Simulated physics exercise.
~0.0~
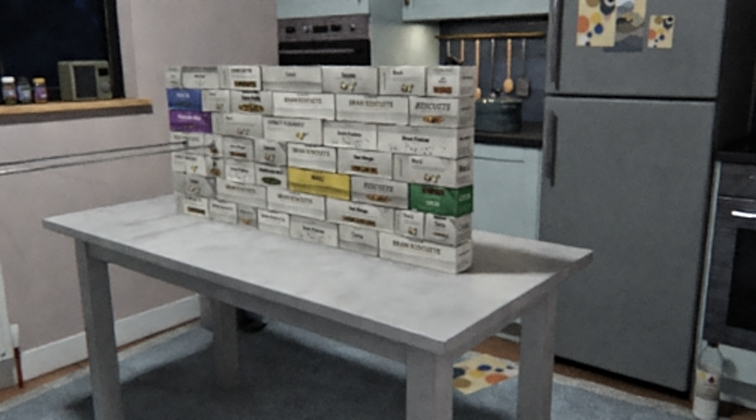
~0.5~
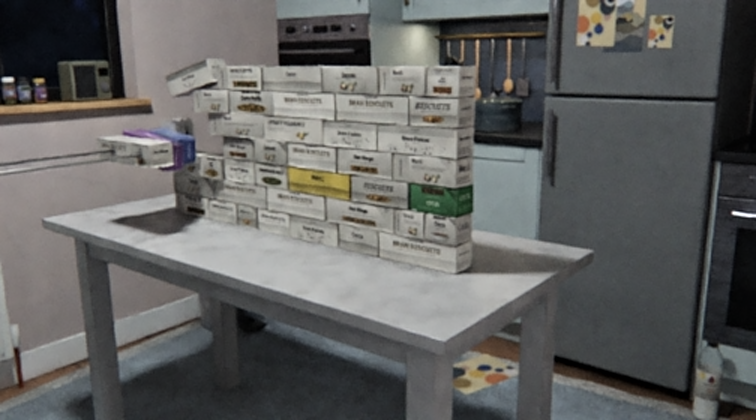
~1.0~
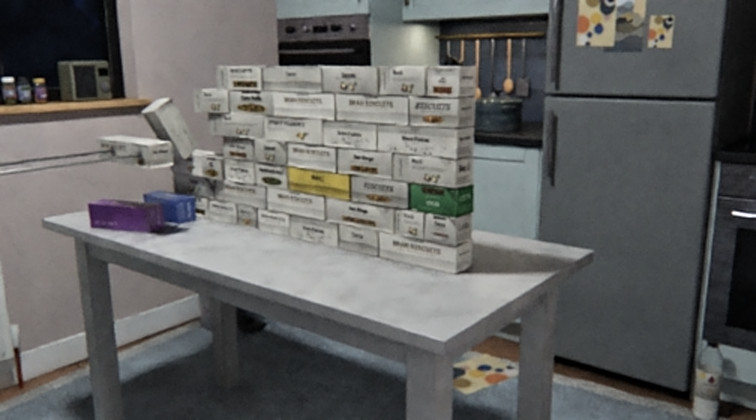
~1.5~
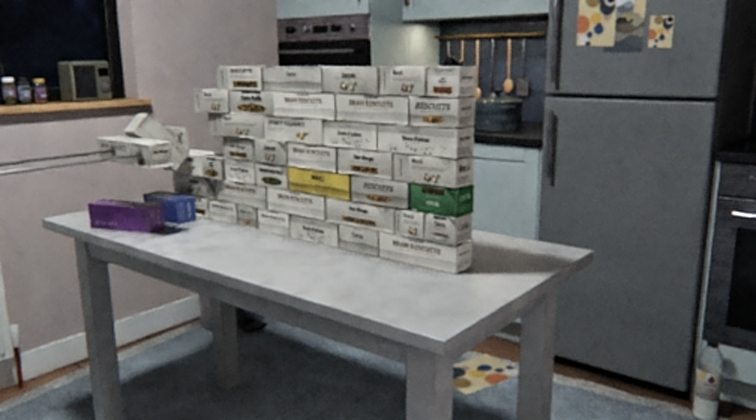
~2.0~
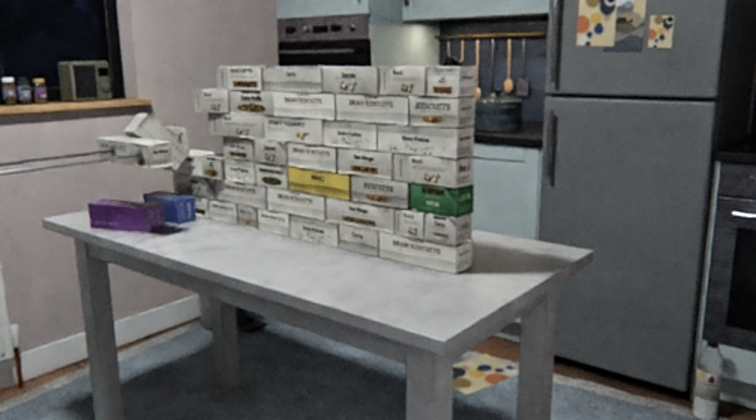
A mechanical arm pulling two boxes leftward from a stacked wall, purple and blue boxes dropping to the table, the rest mostly standing.
